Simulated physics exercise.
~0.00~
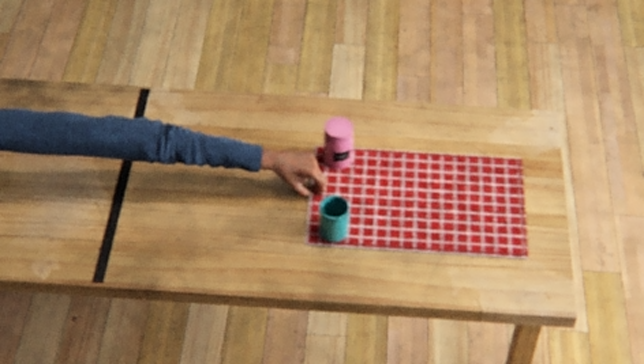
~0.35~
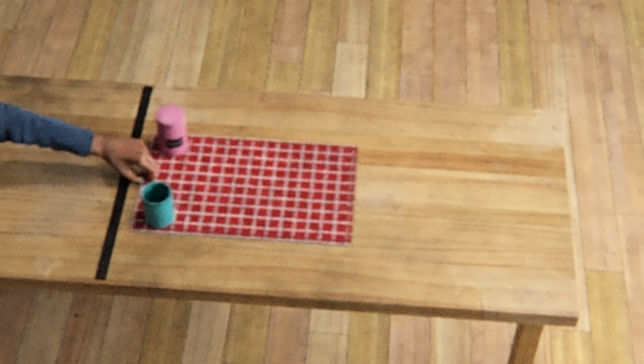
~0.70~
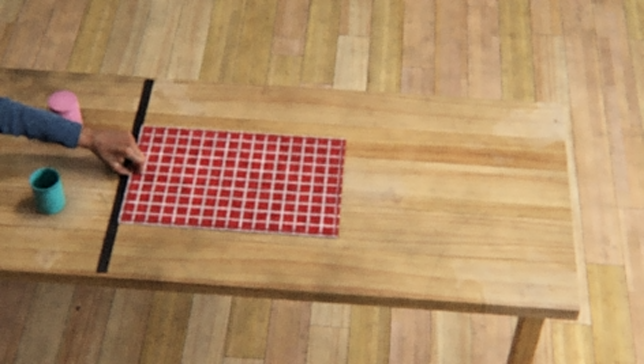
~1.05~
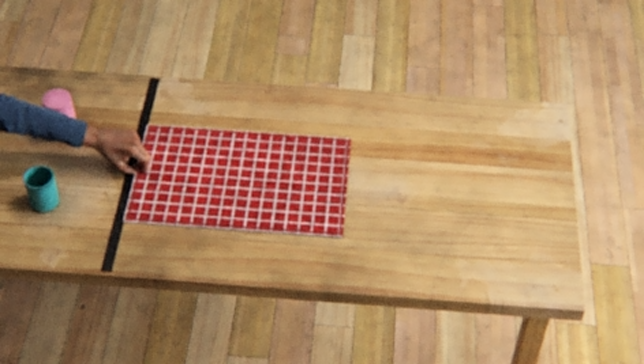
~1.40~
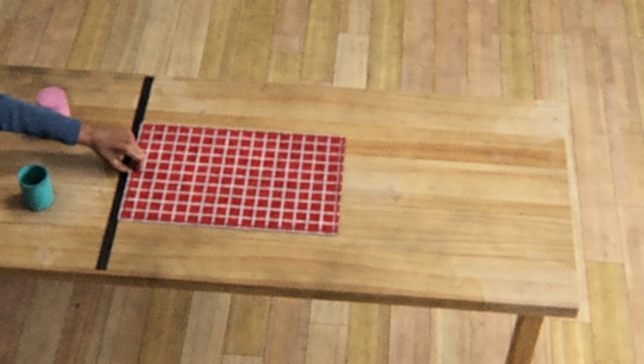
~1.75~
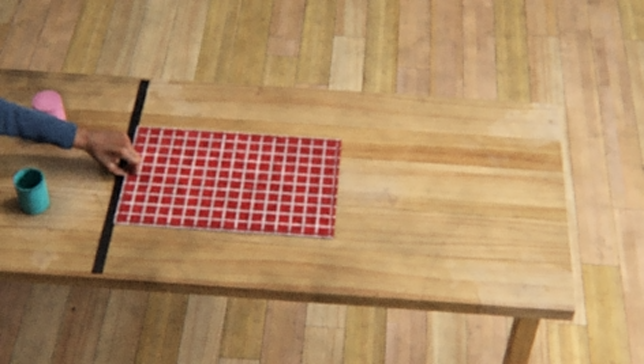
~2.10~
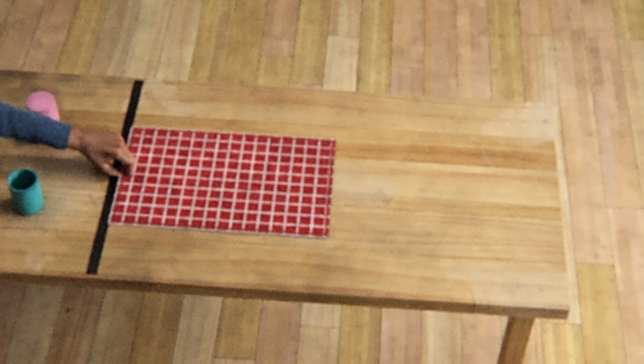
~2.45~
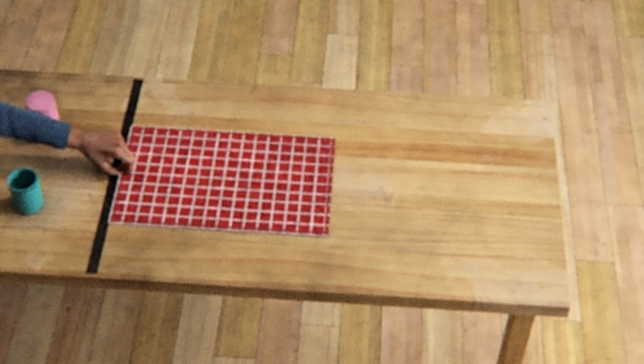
A red checked cloth carrying a pink jar and a turquoise mug lies on a pale wooden table, seen from above by a slightly swaying camera over a plank floor. The jar stands near the cloth's far left corner and the mug near its near left corner. A hand in a blue sleeve draws the cloth left towards a black strip of tape, and both items ride along upright. The cloth halts at the tape, but the jar and mug slide off its leading edge and across the line. They end upright on bare wood at the left, the jar partly behind the arm, while the hand stays at the cloth's edge.
